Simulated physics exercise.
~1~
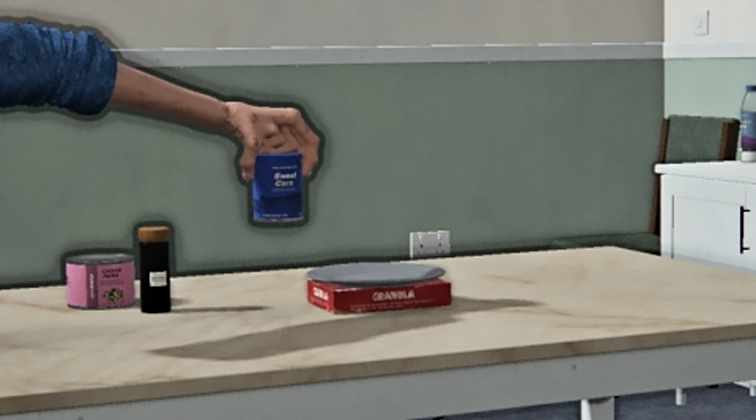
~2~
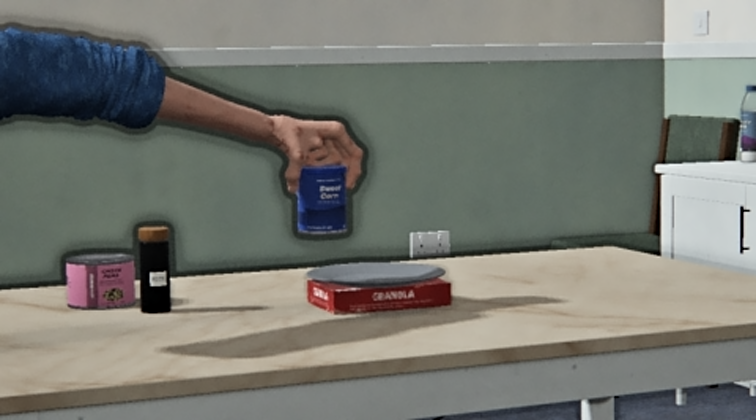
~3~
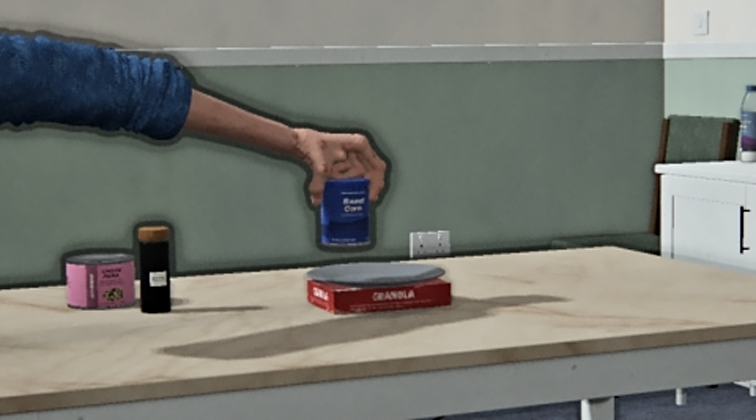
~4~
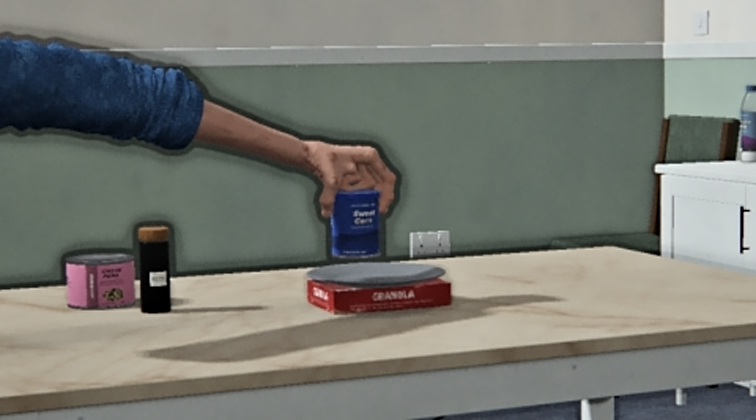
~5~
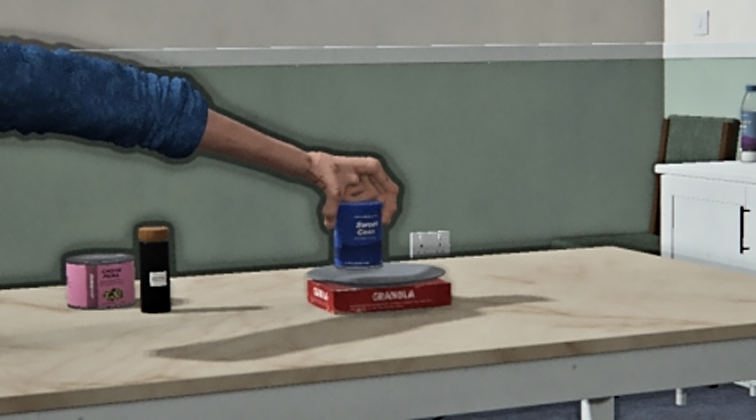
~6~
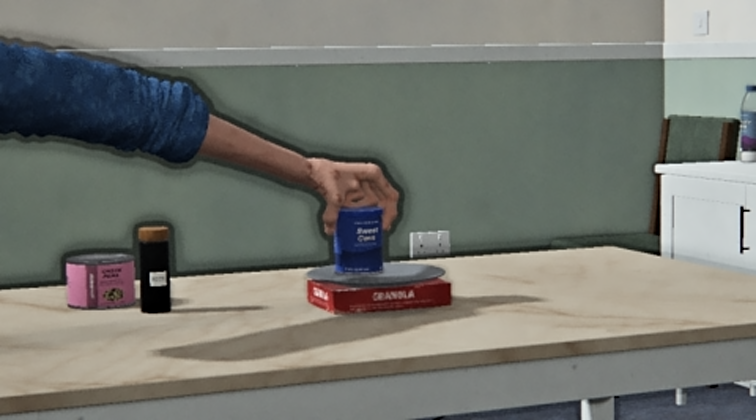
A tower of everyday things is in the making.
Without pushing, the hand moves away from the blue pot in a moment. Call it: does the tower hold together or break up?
It holds together.
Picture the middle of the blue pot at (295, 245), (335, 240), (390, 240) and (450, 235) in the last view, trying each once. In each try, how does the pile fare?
Lab note - try 1: Collapse; try 2: No collapse; try 3: No collapse; try 4: Collapse.
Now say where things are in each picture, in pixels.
On its way; blue pot (278, 187); red packet (379, 293), in the first frame.
On its way; blue pot (322, 199); grey plate (376, 277), in the second frame.
On its way; blue pot (346, 212); red packet (379, 293), in the third frame.
On its way; blue pot (355, 224); grey plate (376, 277), in the fourth frame.
On its way; blue pot (359, 235); red packet (379, 293), in the fifth frame.
In place under the hand; blue pot (359, 241); grey plate (376, 277), in the sixth frame.
Then, 0.40 s later than the last frame, all is still.
Then, 1.00 s later than the last frame, blue pot resting near (359, 241).
When it is over, all 5 as before. End places, in pixels of the last picture, blue pot near (359, 241). The pile holds.
